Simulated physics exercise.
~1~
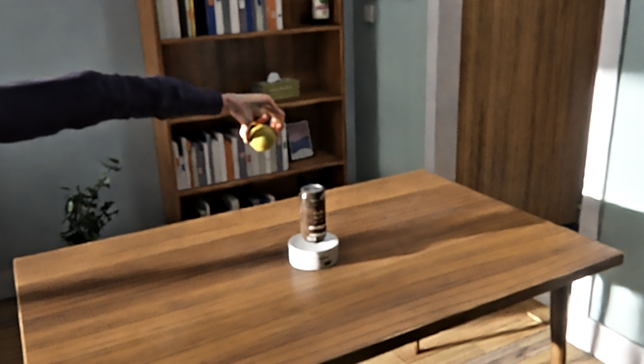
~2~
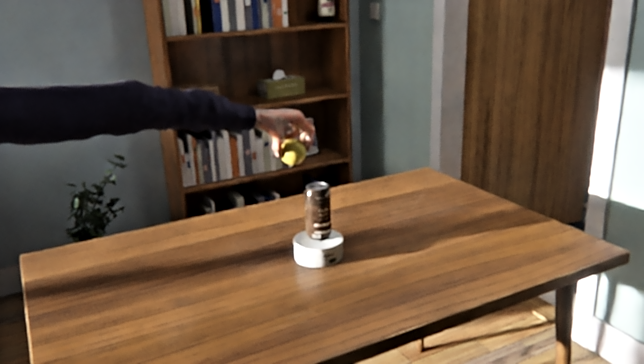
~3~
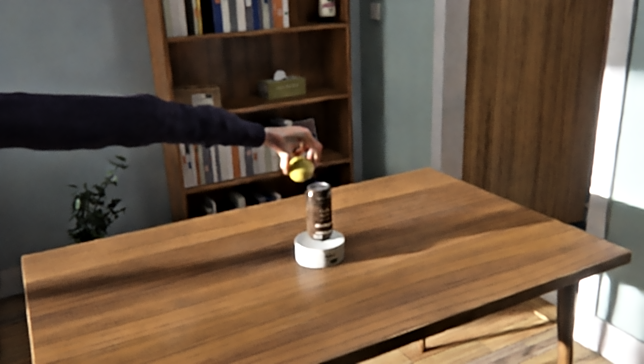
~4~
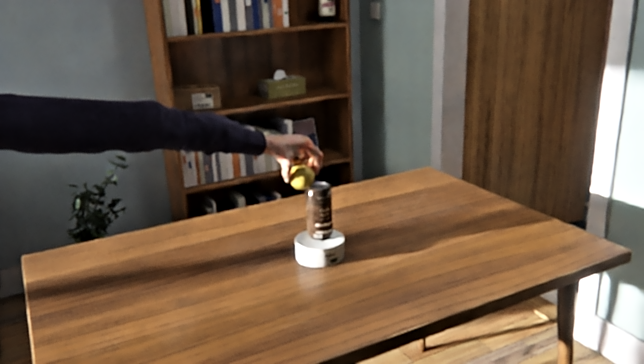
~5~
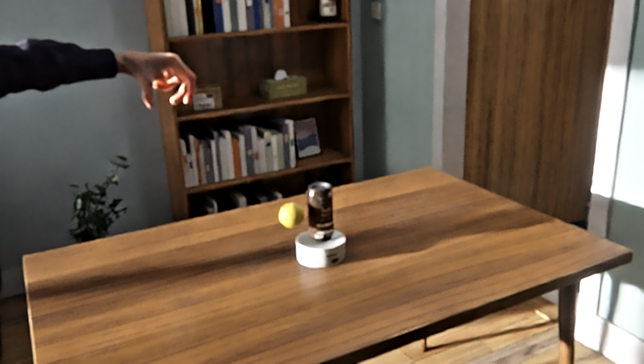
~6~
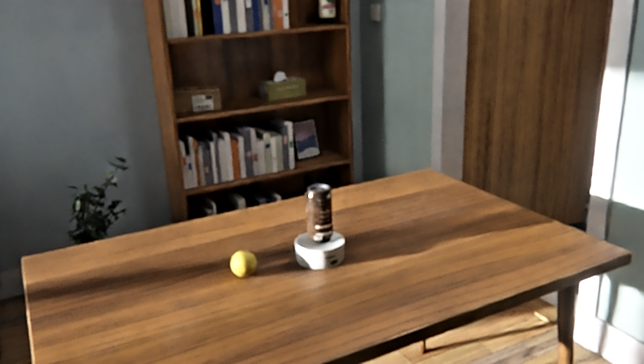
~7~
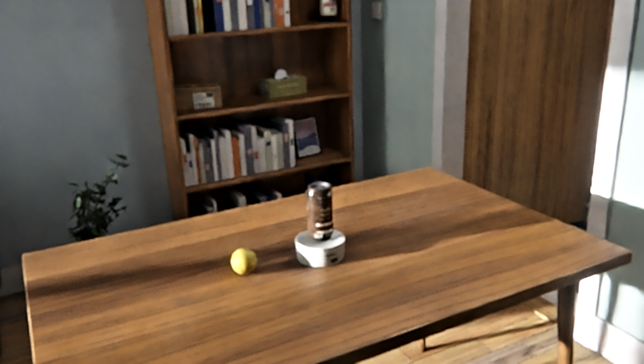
At first, a dark-sleeved arm reaches in from the left, holding a yellow apple above a wooden table where a brown can stands on a round white tub. The hand moves the apple to the right and lowers it toward the top of the can. It then lets go and draws back to the left, while the apple drops beside the can. The apple comes down on the tabletop to the left of the tub as the hand leaves the view. It ends up resting there, fallen from the pile, while the can still stands upright on the tub.
